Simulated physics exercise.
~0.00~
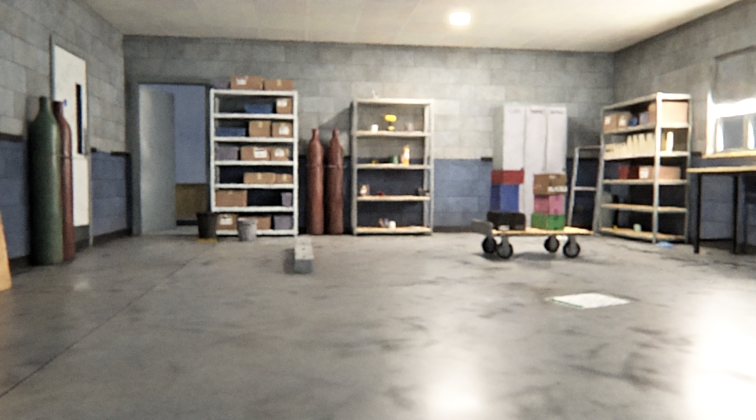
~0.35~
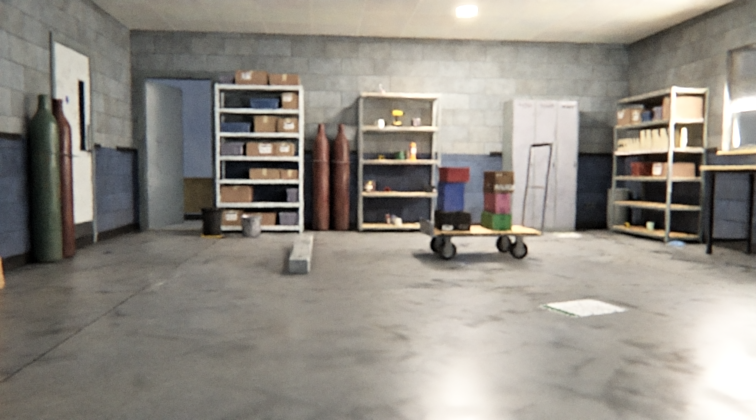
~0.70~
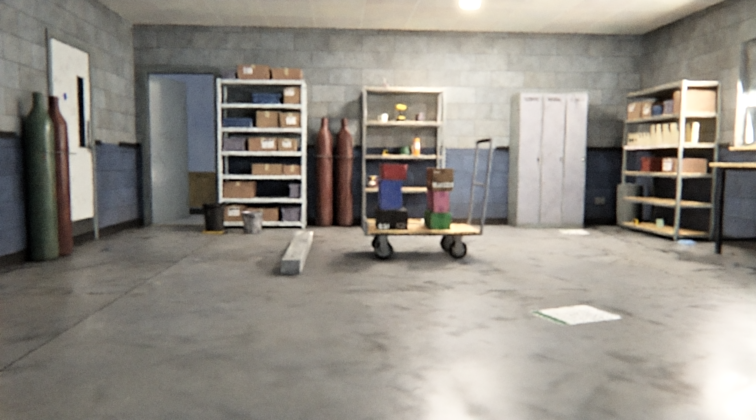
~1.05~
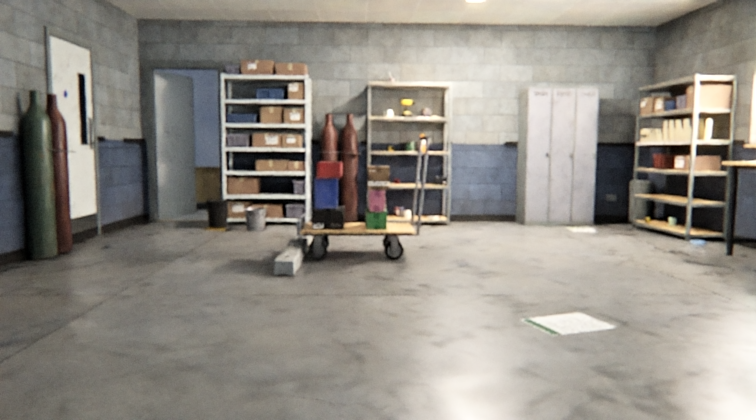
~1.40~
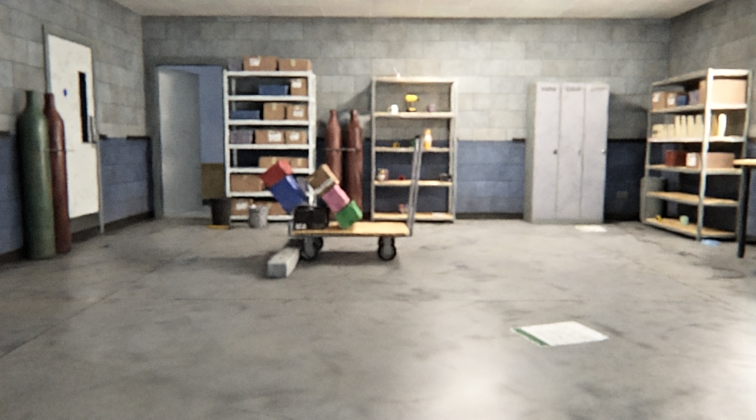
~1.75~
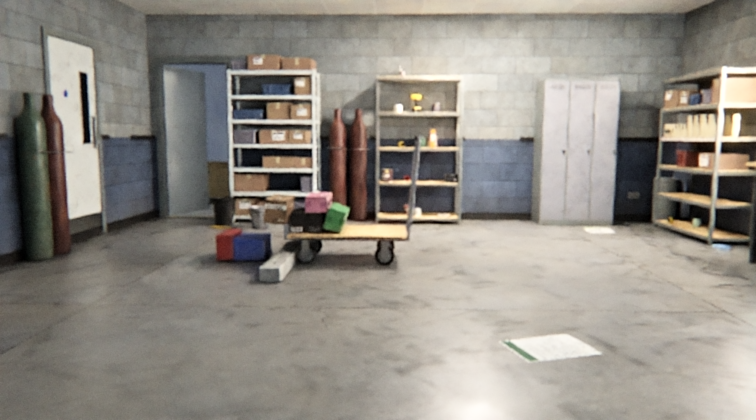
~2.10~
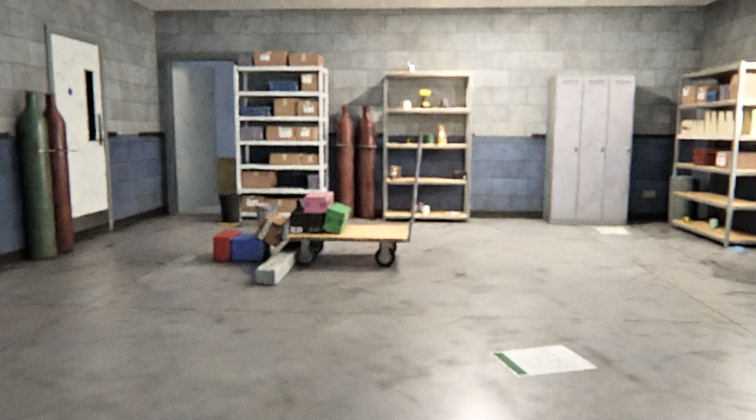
We see a flatbed trolley stacked with coloured boxes roll left across a workshop floor until it stops at a low kerb, where the stacks topple; the red, blue and brown boxes end up on the floor beyond its front, while the pink, green and black ones stay aboard.
